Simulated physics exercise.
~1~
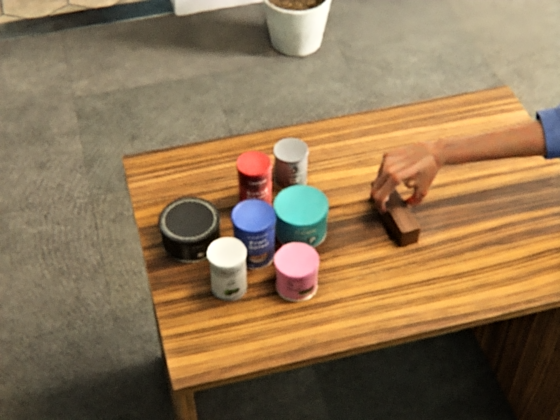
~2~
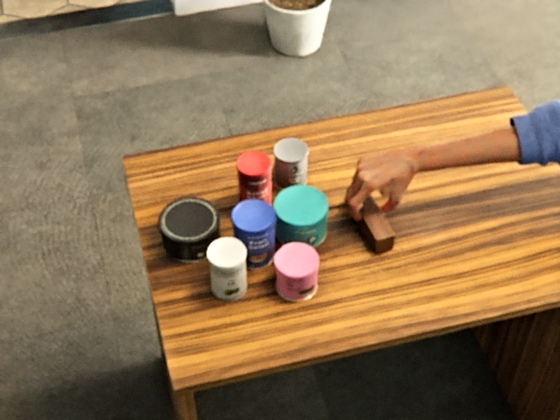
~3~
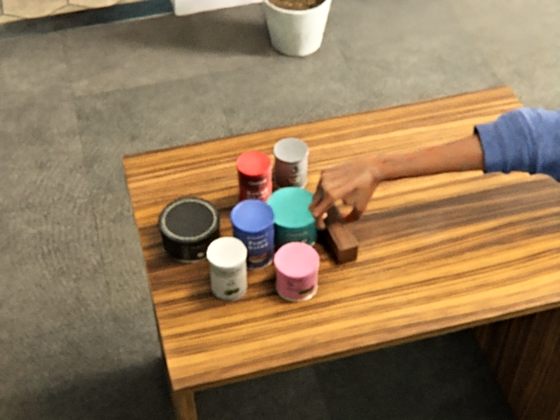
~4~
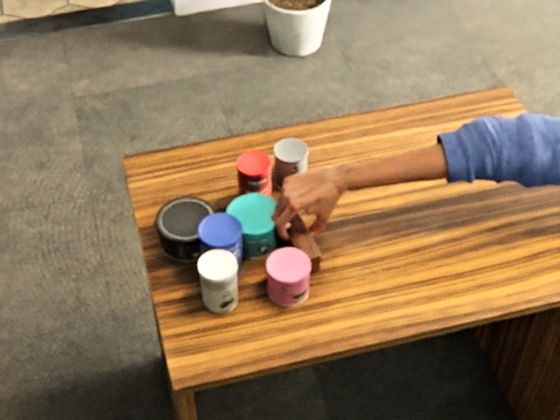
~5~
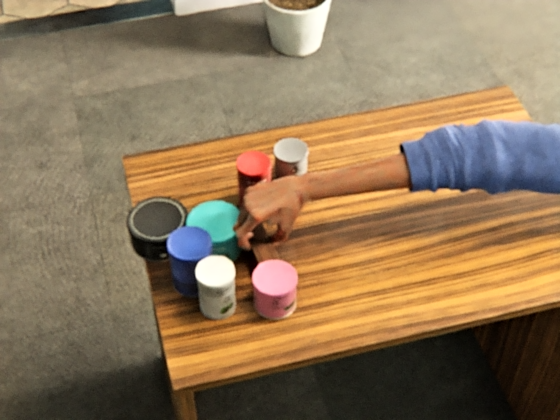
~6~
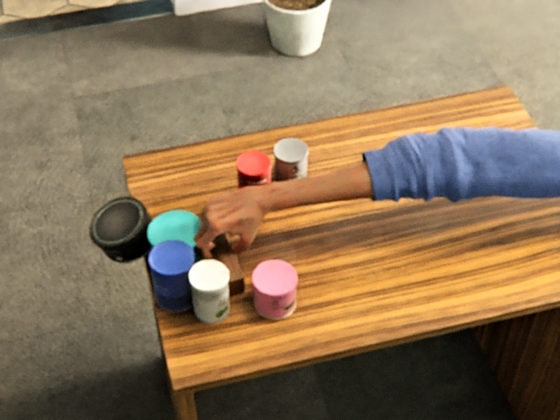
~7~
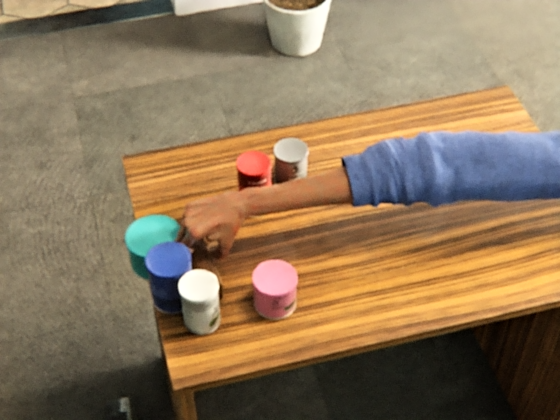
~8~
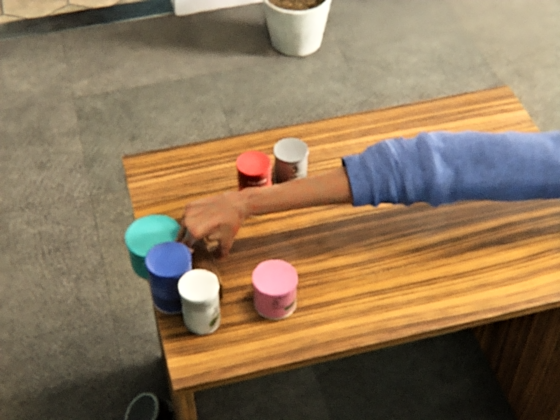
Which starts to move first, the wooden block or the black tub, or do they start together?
The wooden block starts to move first, sliding left under the hand. The black tub starts moving only later, after the block has pushed into the cluster.
